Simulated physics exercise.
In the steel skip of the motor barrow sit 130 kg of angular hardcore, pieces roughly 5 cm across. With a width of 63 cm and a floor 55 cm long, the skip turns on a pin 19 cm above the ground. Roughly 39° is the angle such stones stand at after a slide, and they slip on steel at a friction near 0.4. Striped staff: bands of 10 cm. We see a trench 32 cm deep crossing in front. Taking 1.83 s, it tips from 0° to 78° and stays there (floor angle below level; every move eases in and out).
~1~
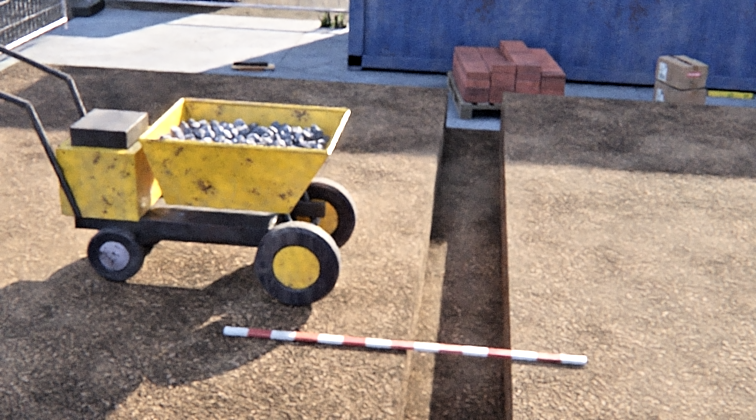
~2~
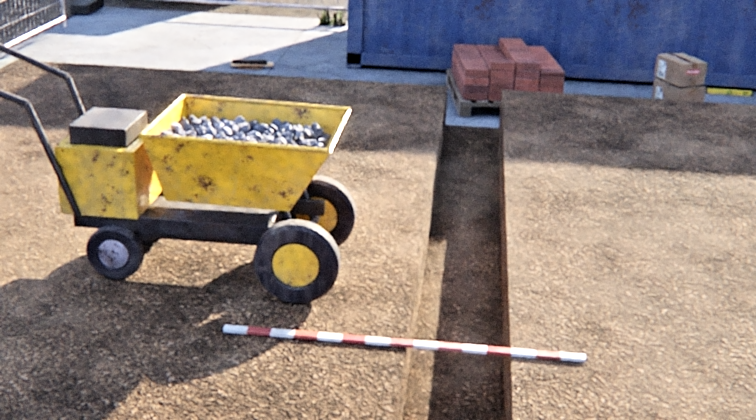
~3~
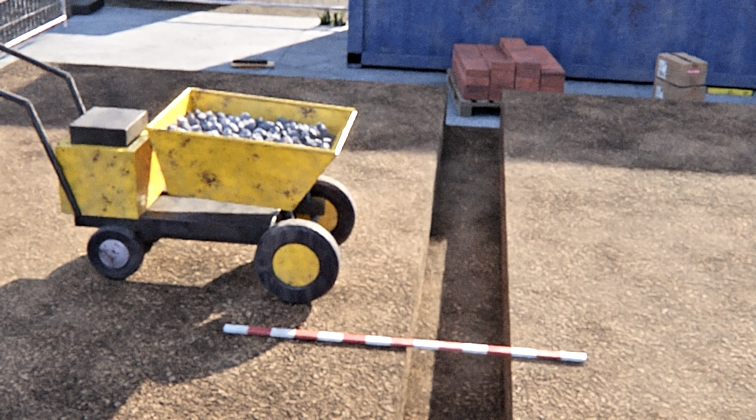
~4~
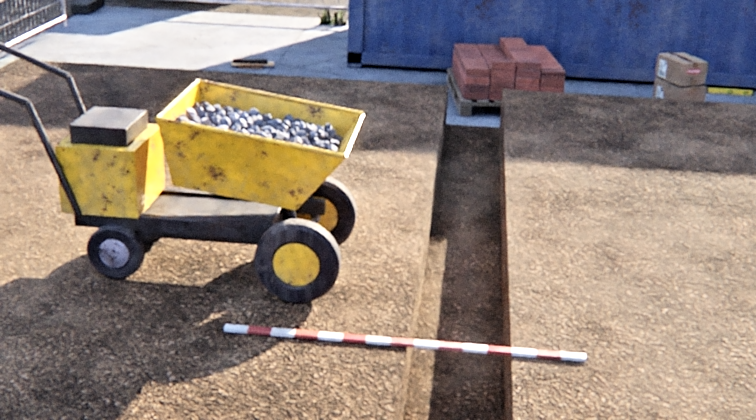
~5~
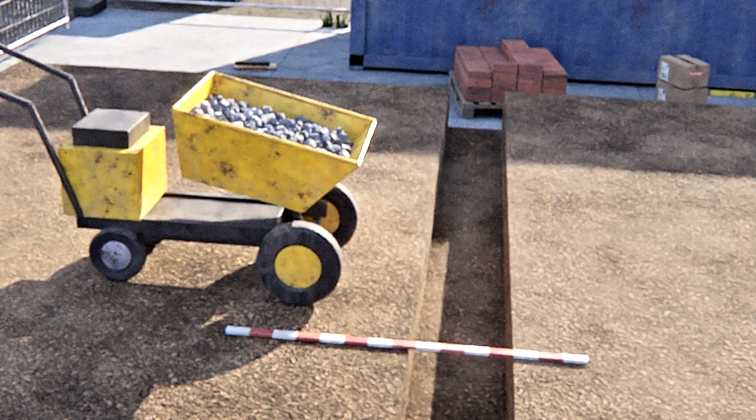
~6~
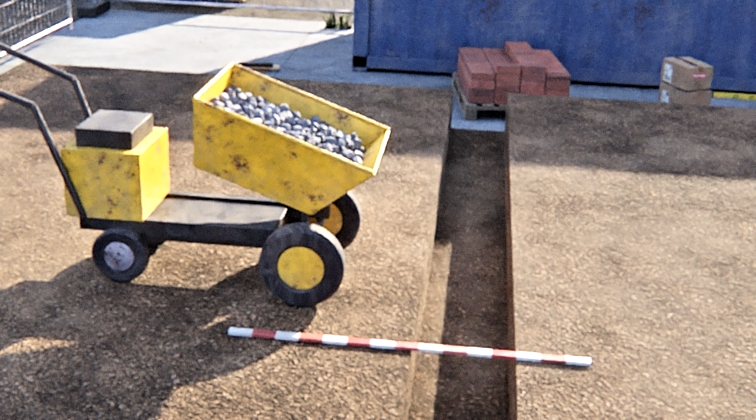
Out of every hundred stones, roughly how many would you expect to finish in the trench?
Close to 91 in every hundred.
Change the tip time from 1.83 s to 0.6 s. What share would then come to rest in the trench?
With that change, it comes to around 85 per cent.
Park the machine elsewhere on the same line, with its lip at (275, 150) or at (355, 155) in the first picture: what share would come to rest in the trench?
Around 55 and then 90 percent.
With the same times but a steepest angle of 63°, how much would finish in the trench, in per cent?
Around 25 per cent would finish in the trench.
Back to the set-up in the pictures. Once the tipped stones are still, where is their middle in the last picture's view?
Centre estimate: Around (465, 334).
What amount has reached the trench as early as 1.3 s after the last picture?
Something like 30 in a hundred.
Then, 0.8 s after the last picture the floor is at 66°, 100 % in the skip; the foremost stones are at (432, 237).
Then, 1.3 s after the last picture the floor is at 78°, 72 % in the skip, 28 % in the trench; the foremost stones are at (505, 343).
Then, 1.7 s after the last picture the floor is at 78°, 46 % in the skip, 54 % in the trench; the foremost stones are at (505, 331).
Then, 3.6 s after the last picture the floor is at 78°, 9 % in the skip, 91 % in the trench; the foremost stones are at (506, 328).
